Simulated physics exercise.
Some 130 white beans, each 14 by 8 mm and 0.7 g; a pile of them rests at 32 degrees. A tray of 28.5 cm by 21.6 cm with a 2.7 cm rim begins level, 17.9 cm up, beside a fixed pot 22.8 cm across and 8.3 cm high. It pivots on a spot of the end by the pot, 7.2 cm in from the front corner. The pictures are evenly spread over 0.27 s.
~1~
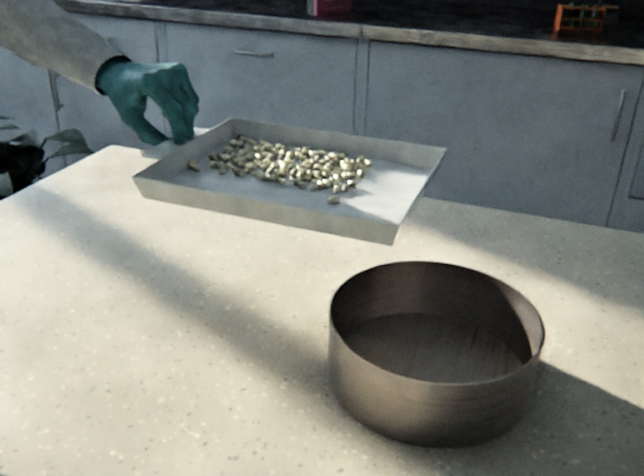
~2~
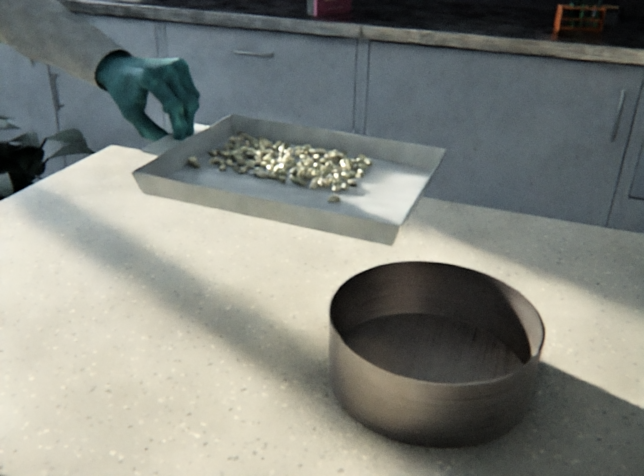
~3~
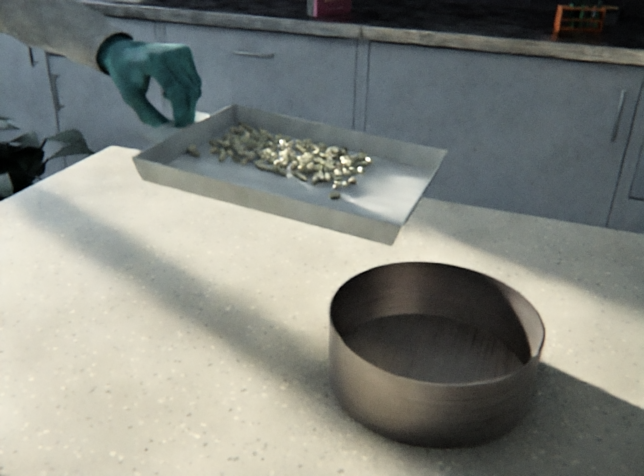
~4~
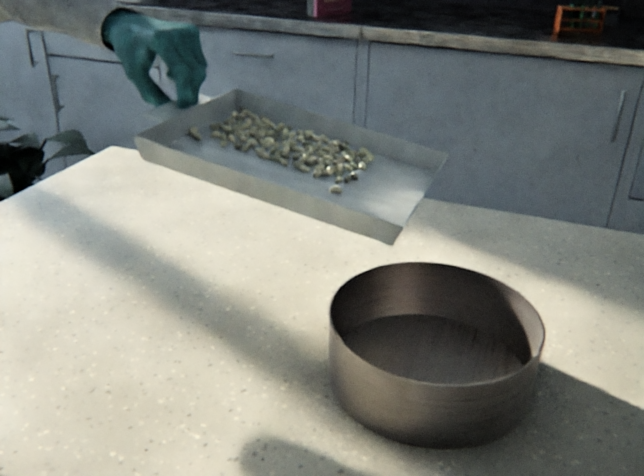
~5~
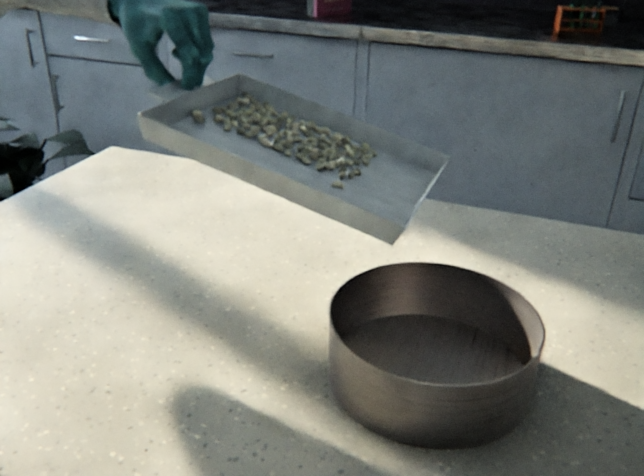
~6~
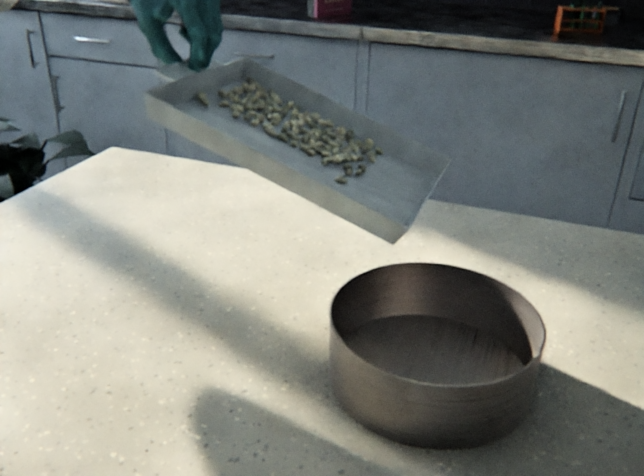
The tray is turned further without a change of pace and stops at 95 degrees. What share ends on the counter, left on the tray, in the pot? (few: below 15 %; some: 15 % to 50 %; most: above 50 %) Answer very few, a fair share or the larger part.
Counter: The larger part, tray: Very few, pot: A fair share.
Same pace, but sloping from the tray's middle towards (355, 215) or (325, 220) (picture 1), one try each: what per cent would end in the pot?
About 100 and 100 per cent.
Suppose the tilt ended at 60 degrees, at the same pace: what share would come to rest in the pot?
Then about 5 per cent.
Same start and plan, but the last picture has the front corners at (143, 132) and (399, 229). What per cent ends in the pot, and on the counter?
Pot 95, counter 5.
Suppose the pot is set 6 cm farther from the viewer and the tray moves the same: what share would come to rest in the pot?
It would be near 80 per cent.
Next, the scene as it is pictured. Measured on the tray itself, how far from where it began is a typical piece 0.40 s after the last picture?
Some 15 cm.
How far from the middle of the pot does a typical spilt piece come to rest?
Roughly 22 cm.
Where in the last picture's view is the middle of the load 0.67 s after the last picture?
At about (439, 191).
Then, 0.40 s after the last picture, tilt 55 degrees; the tray holds 100 %, the pot 0 %.
Then, 0.67 s after the last picture, tilt 80 degrees; the tray holds 60 %, the pot 5 %.
Then, 1.05 s after the last picture, tilt 95 degrees; the tray holds 15 %, the pot 20 %.
In the end, counter 70 %, tray 0 %, pot 30 %.
